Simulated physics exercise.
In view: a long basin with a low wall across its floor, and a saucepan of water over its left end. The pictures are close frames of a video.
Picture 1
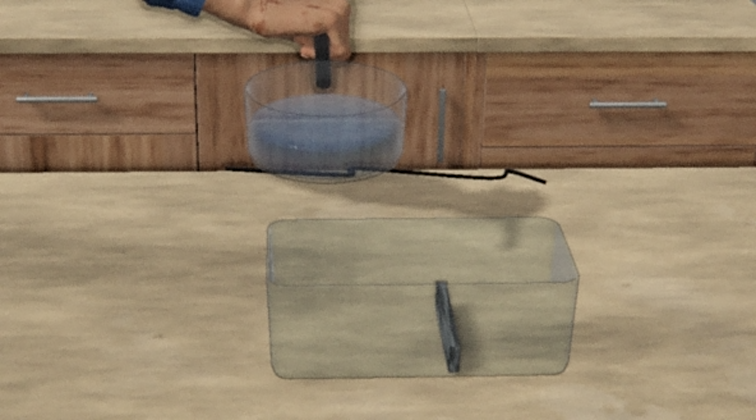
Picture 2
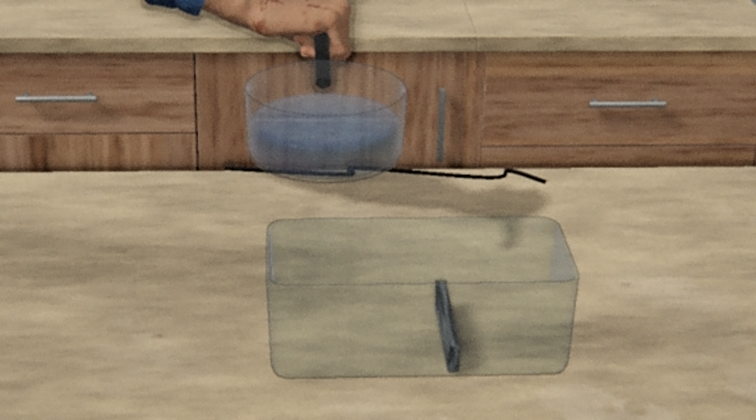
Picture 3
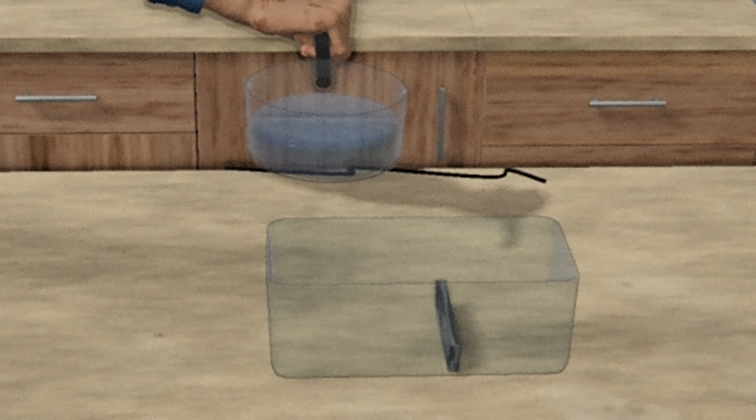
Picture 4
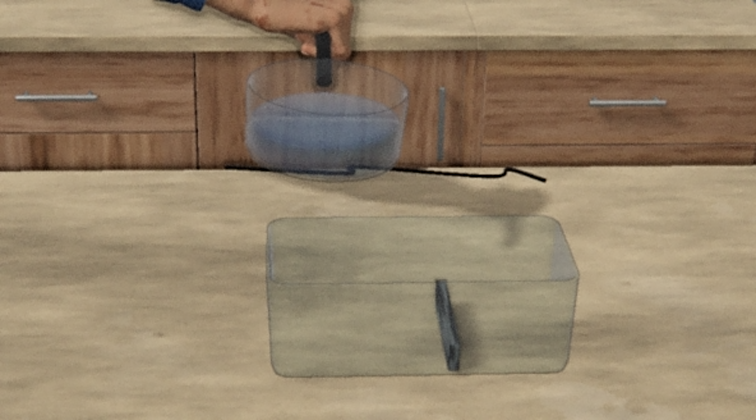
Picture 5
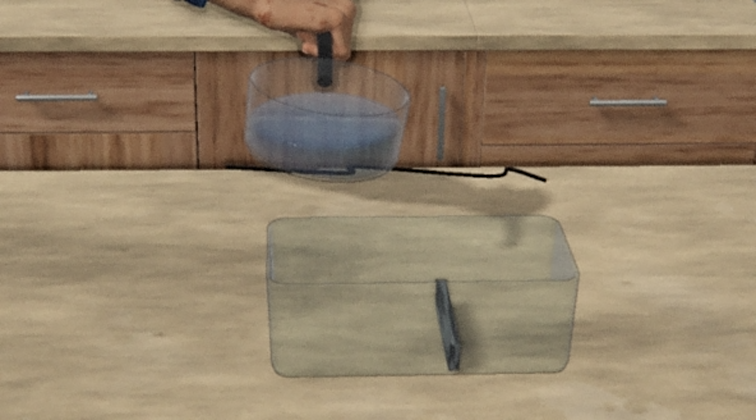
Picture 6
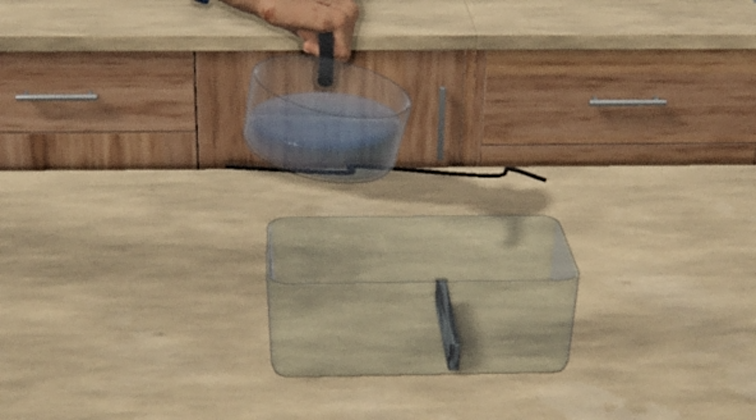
A hand holds a saucepan of water above a long basin and tilts it slightly right.
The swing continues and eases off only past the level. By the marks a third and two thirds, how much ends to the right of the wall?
In the end from a third to two thirds is right of the wall.
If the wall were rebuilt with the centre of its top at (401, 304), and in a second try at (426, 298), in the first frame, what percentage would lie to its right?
First some 85, then 65 per cent.
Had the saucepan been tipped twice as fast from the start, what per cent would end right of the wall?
Roughly 30 in a hundred.
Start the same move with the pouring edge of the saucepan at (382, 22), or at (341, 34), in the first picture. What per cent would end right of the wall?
Roughly 35 per cent, and 10 per cent.
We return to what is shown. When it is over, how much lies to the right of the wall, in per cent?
Near 45 %.
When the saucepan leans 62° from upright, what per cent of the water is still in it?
It comes to 65 per cent or so.
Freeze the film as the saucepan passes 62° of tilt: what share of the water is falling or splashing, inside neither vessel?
Roughly 30 in a hundred.
A moment on, the saucepan is tipped part way and 67 per cent is still to pour, 3 is left of the wall and 3 right of it.
Next, the saucepan is tipped on its side and 14 per cent is still to pour, 28 is left of the wall and 45 right of it.
Then the saucepan is tipped right over and 1 per cent is still to pour, 52 is left of the wall and 46 right of it.
Later the saucepan is tipped right over and 0 per cent is still to pour, 53 is left of the wall and 47 right of it.
At rest 53 per cent lies left of the wall, 47 right of it and 1 outside.
